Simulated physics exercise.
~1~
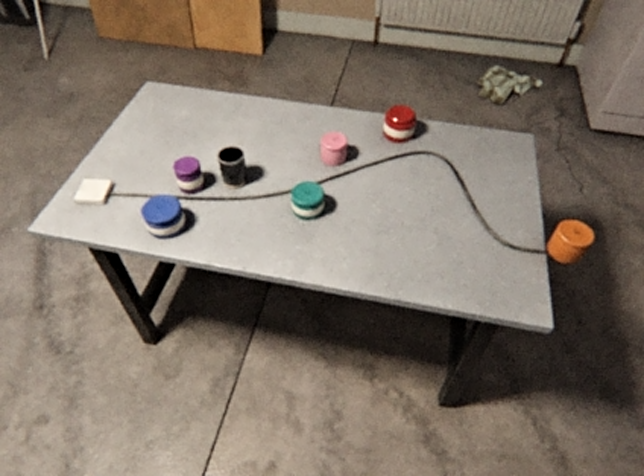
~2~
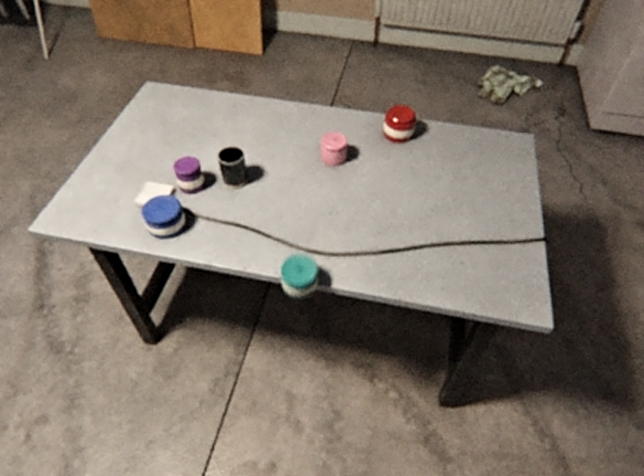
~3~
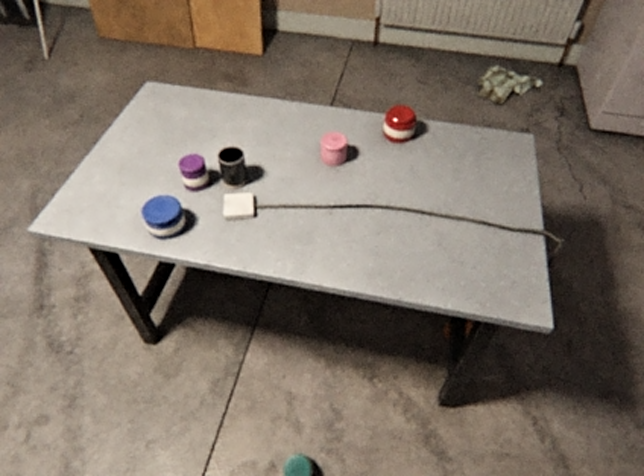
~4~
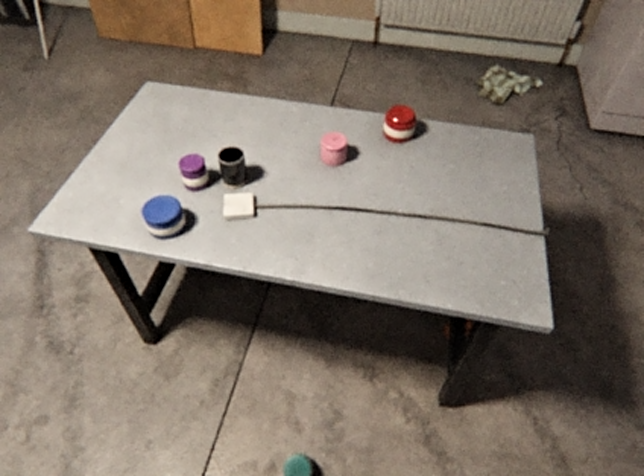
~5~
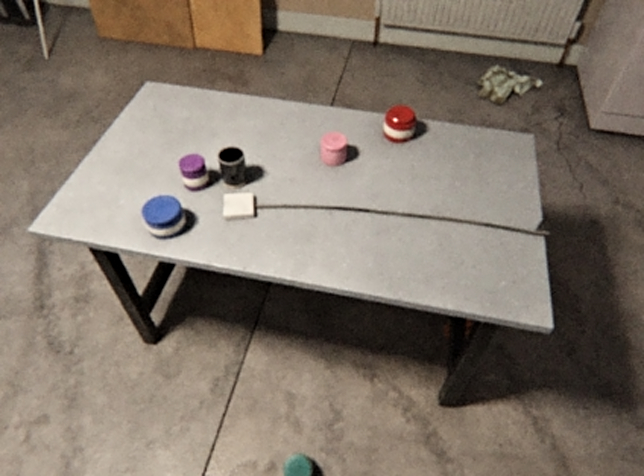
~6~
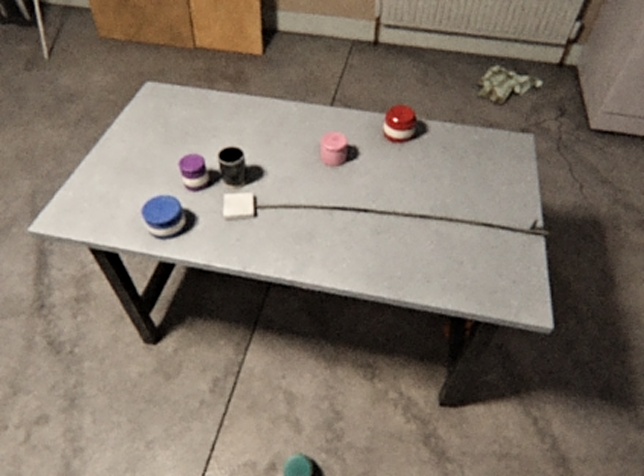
Orange speaker dropping off a table, its cable sweeping a teal tin to the floor and dragging a white phone right.
